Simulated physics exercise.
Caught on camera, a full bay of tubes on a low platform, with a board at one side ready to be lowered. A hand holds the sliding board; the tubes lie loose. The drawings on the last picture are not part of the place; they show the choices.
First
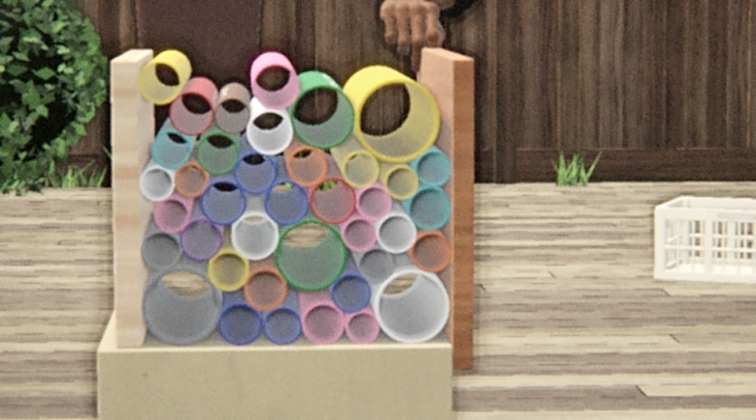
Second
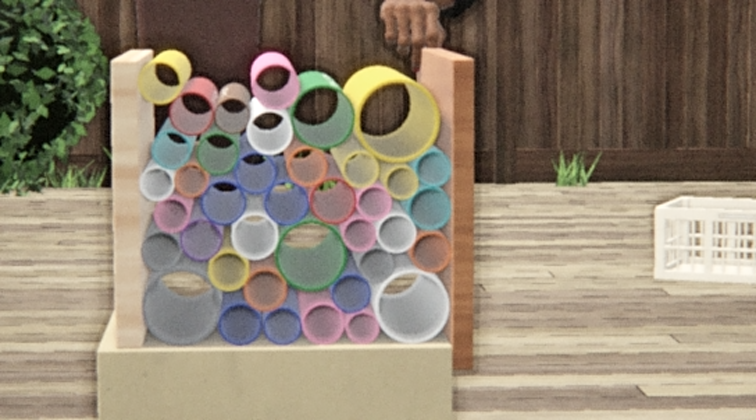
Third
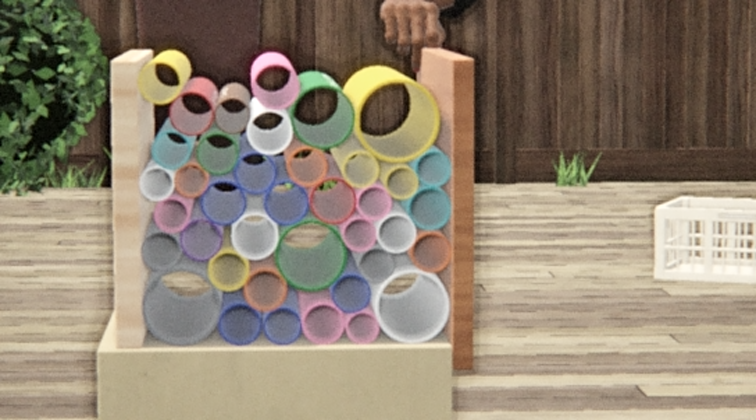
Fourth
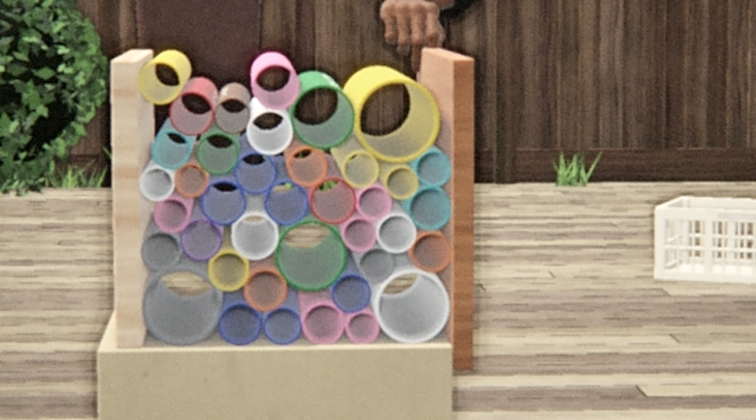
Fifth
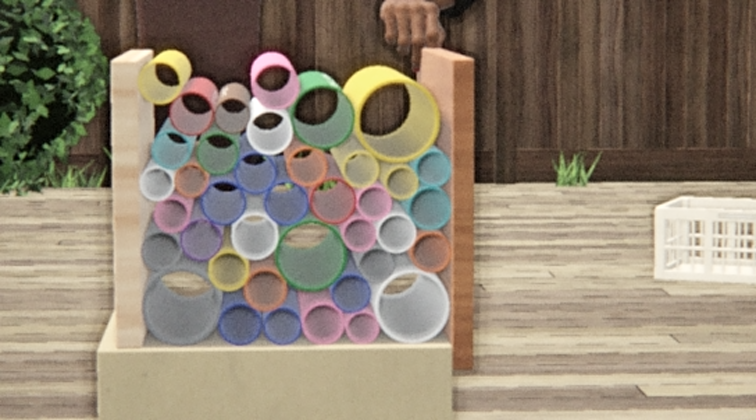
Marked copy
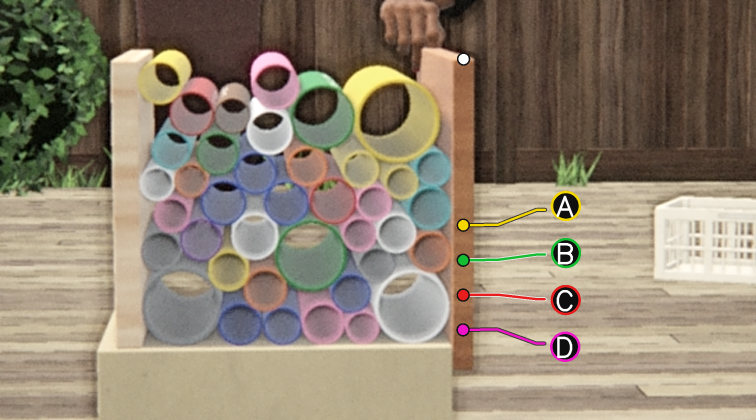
We see colourful tubes of various sizes stacked between two upright boards on a low platform, with a hand near the top of the right board and a white crate farther right. Nothing visibly moves throughout.
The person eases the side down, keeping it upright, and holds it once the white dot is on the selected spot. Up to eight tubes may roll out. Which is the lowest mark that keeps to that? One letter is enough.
No lower than B.
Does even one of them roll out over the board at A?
Yes, at A.
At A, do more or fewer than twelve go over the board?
It loses fewer than twelve.
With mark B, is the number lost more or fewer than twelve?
Fewer than twelve.
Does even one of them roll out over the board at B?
At B: Yes.
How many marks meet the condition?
Two of the four.
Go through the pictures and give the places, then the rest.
A white tube (412, 307); a grey tube (161, 251); a white tube (396, 233), in the first frame.
A white tube (396, 233); a pink tube (374, 203), in the second frame.
An orange tube (191, 181); a turquoise tube (433, 168), in the third frame.
A brown tube (232, 116); side board (443, 195), in the fourth frame.
A grey tube (182, 307); a white tube (412, 307); a grey tube (161, 251), in the fifth frame.
On the marked copy, A at (464, 226); B at (464, 260); C at (464, 295); D at (463, 330); the white dot at (464, 59).
Taking B. A third of the way, top of the board (452, 147).
Two thirds of the way, top of the board (452, 247).
When it is over, top of the board (452, 259), about four out over the board.
As for the rest, A two out over the board; C more than eight out over the board; D more than eight out over the board.
